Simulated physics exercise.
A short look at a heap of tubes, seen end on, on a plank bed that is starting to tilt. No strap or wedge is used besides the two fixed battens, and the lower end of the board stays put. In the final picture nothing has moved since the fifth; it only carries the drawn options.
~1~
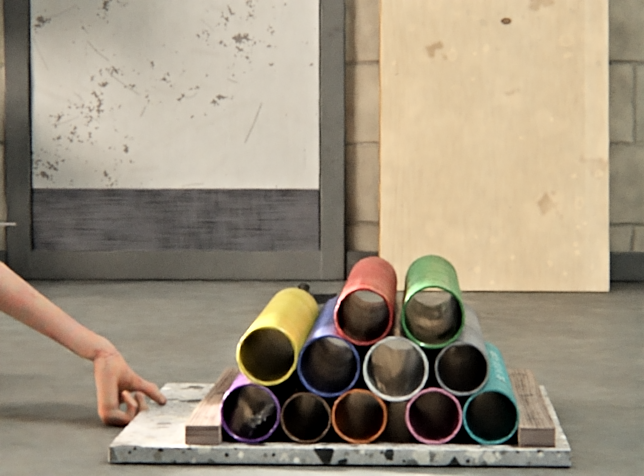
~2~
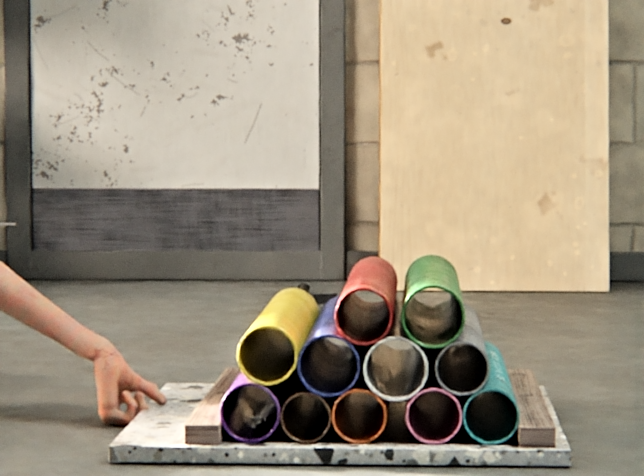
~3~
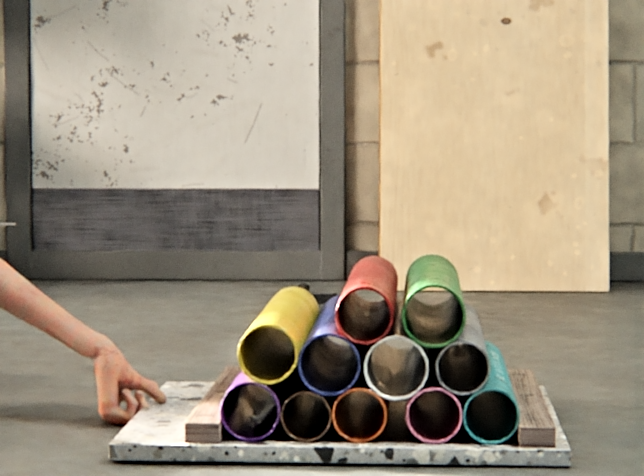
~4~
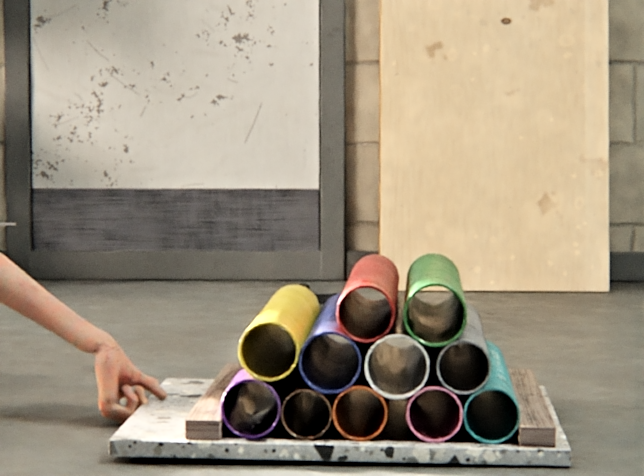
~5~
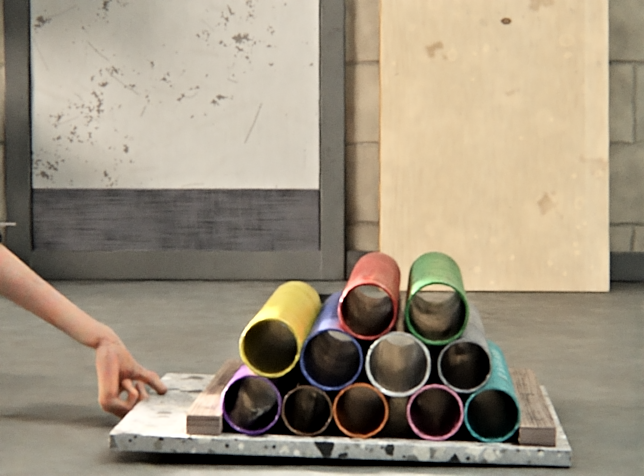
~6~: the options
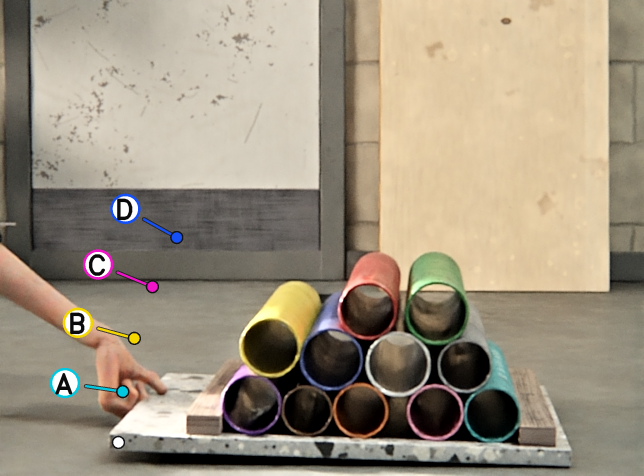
In this clip, colourful tubes sit stacked end on in a heap on a speckled board, with a hand at its left edge; the board's left side rises slightly, and the tubes tilt a little with it.
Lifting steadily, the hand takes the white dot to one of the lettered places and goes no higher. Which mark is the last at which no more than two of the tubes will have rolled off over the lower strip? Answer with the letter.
It can be raised to B.
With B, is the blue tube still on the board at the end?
The blue tube: Yes.
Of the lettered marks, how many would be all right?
Two of them.
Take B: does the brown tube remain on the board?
Yes.
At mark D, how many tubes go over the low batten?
At D the number is six.
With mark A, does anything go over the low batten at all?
At A: No.
On the marked copy, A at (123, 392); B at (135, 338); C at (152, 287); D at (177, 237); the white dot at (118, 443).
With B. Early on, board at 12°.
Further on, board at 15°.
At the end, board at 15°, none over the low batten.
As for the rest, A none over the low batten; C six over the low batten; D six over the low batten.
